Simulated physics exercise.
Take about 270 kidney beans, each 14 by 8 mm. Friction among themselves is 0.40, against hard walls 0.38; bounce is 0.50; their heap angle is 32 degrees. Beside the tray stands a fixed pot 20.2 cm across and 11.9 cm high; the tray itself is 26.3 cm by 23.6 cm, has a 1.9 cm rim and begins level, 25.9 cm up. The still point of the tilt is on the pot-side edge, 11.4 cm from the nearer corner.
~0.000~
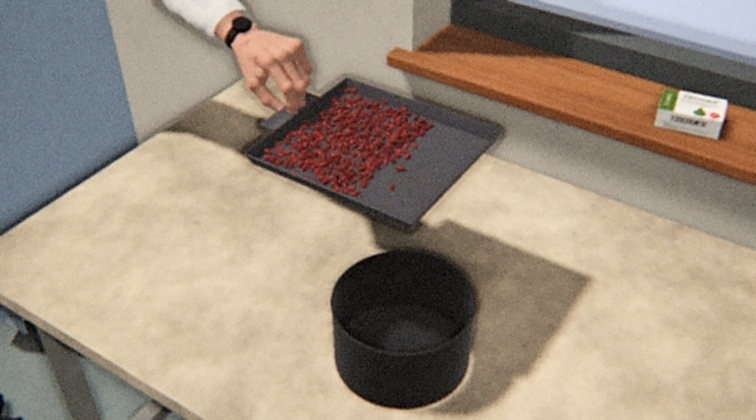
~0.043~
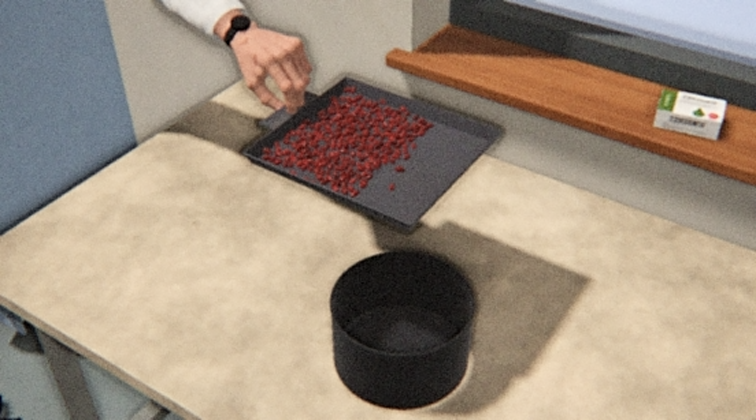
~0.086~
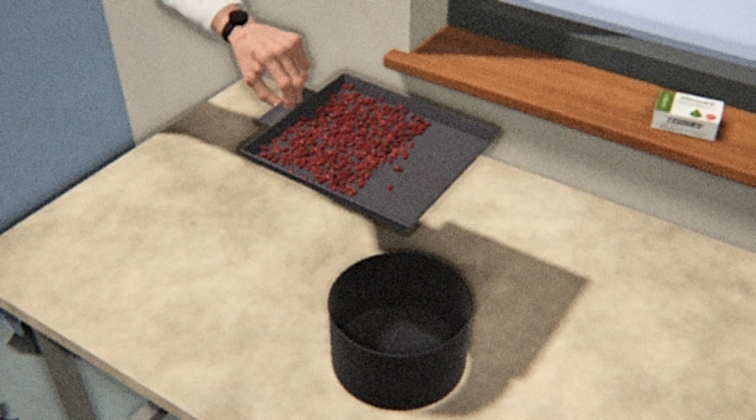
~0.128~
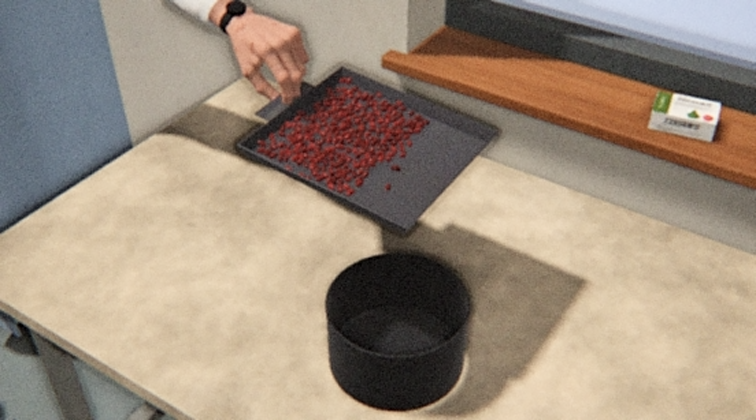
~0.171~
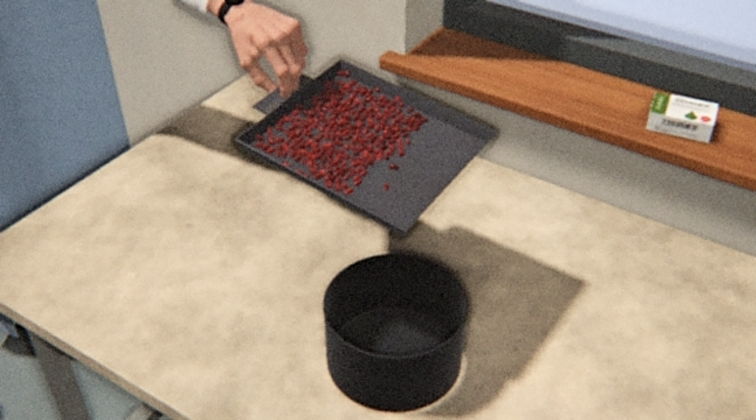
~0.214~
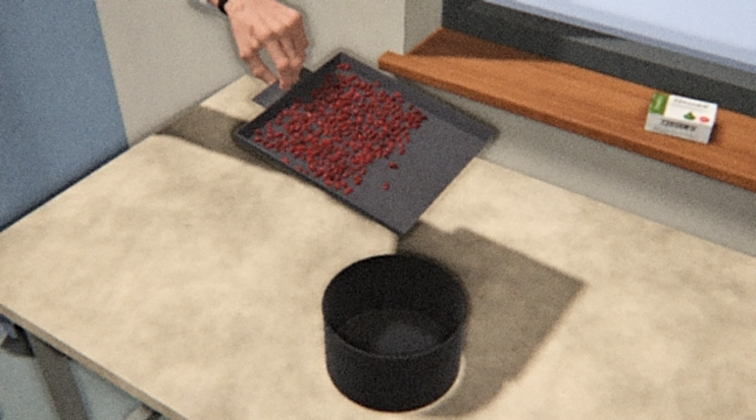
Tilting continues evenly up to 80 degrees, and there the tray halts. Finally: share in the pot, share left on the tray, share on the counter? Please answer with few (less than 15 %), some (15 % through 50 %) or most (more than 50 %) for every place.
Pot: Most, left on the tray: Few, counter: Some.
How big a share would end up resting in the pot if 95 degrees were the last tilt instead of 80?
65 %.
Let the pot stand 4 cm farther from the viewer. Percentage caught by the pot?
It would come to roughly 70 percent.
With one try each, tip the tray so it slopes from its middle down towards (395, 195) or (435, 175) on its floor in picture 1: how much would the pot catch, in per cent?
Roughly 100 % for the first direction, roughly 20 % for the second.
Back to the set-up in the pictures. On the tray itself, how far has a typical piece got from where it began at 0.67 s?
It has moved some 10 cm from its start.
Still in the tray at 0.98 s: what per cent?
Value: About 40%.
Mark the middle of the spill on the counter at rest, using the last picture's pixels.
The spill's middle ends up near (520, 356).
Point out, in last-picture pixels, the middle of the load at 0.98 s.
Somewhere about (438, 252) in the last view.
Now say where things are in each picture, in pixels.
The first picture shows tray tilt 0 degrees, front corners at (251, 153) and (410, 218); middle of the pieces at (354, 142); pot at (403, 299).
The second picture shows tray tilt 1 degrees, front corners at (250, 152) and (409, 219); middle of the pieces at (353, 142).
The third picture shows tray tilt 2 degrees, front corners at (248, 149) and (407, 221); middle of the pieces at (351, 140).
The fourth picture shows tray tilt 5 degrees, front corners at (246, 144) and (405, 223), lowest corner right front; middle of the pieces at (349, 137).
The fifth picture shows tray tilt 8 degrees, front corners at (243, 139) and (404, 225), lowest corner right front; middle of the pieces at (347, 133).
The sixth picture shows tray tilt 11 degrees, front corners at (243, 133) and (403, 227), lowest corner right front; middle of the pieces at (346, 129); pot at (394, 303). The tray's pace is about 70 degrees a second.
After 0.67 s, tilt 44 degrees; the tray holds 100 %, the pot 0 %.
Then, at 0.98 s, tilt 66 degrees; the tray holds 40 %, the pot 15 %.
Then, at 1.38 s, tilt 80 degrees; the tray holds 10 %, the pot 50 %.
In the end, at 2.9 s, pot 60 %, tray 0 %, counter 35 %.
